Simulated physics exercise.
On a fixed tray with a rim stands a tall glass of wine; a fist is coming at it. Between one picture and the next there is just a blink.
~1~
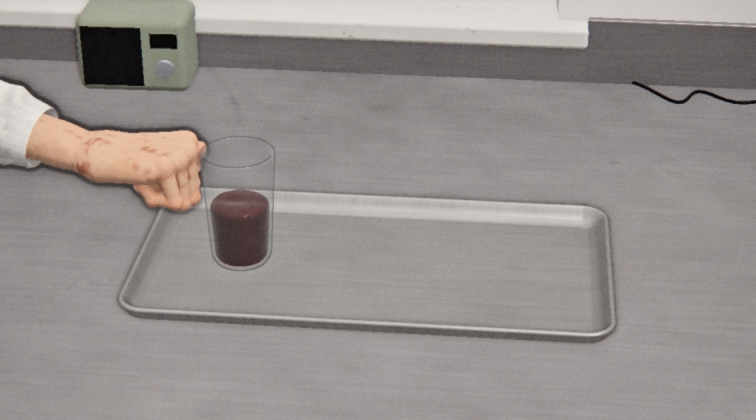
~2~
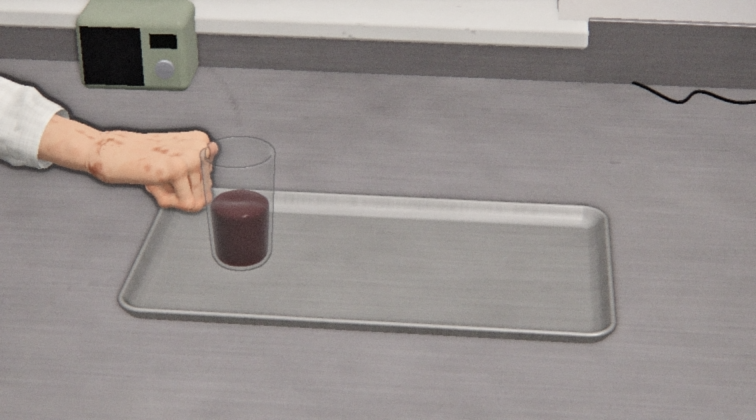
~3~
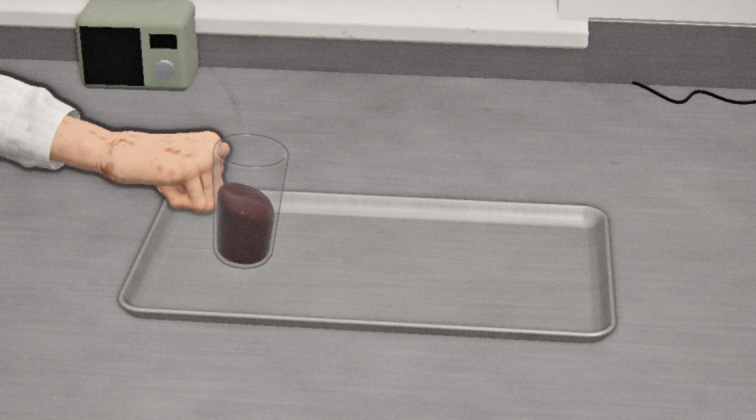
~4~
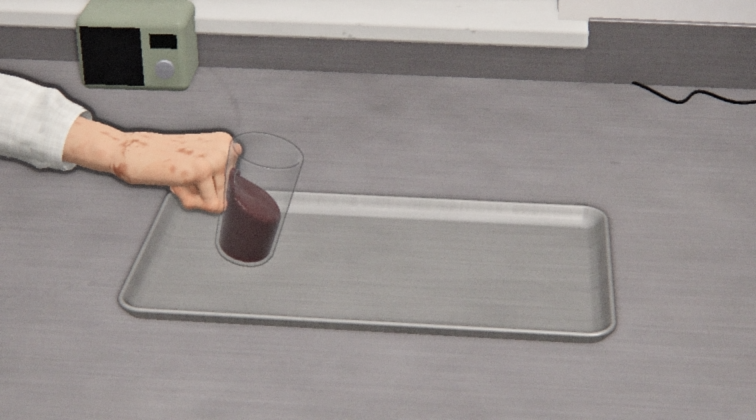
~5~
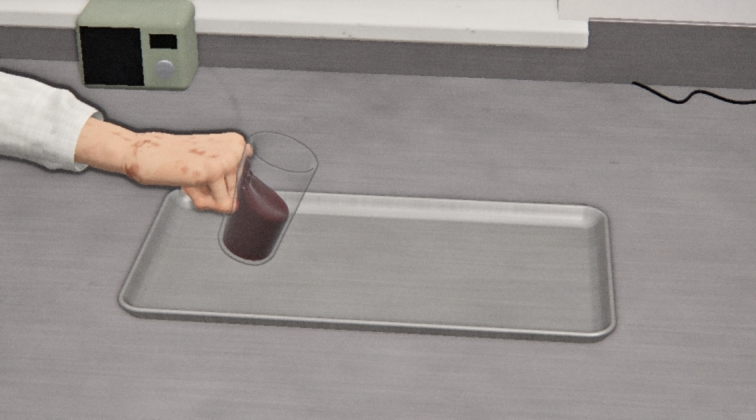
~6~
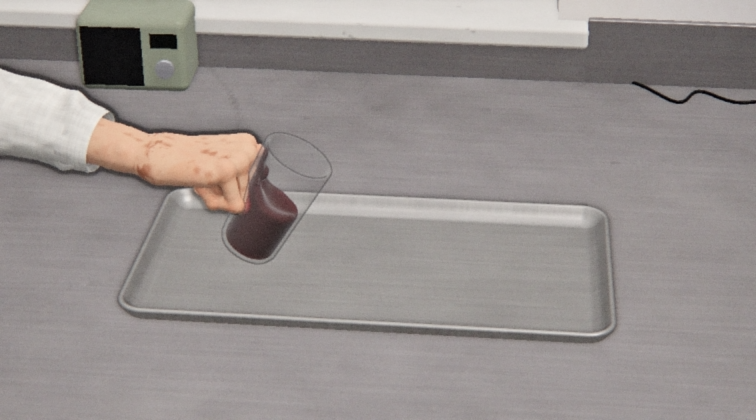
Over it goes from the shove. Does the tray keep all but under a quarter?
Over a quarter drains off.
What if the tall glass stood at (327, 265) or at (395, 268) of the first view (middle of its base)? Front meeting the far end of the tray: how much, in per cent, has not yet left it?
Well, roughly 70 percent for the first position, and roughly 80 percent for the other.
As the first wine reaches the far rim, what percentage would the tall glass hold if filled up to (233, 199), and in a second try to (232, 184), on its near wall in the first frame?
The first gives 50 %, the second 45 %.
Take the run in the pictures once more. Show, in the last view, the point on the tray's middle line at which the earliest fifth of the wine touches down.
I'd put the spot somewhere close to pixel (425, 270).
A moment on, the tall glass lies on its side and 97 per cent is in the glass, 2 on the tray and 1 above or beyond its rim.
Next, the tall glass lies on its side and 50 per cent is in the glass, 47 on the tray and 3 above or beyond its rim.
Then the tall glass lies on its side and 27 per cent is in the glass, 58 on the tray and 15 above or beyond its rim.
Later the tall glass lies on its side and 15 per cent is in the glass, 46 on the tray and 38 above or beyond its rim.
In the end 62 per cent is held by tray and glass, 38 is off the tray.
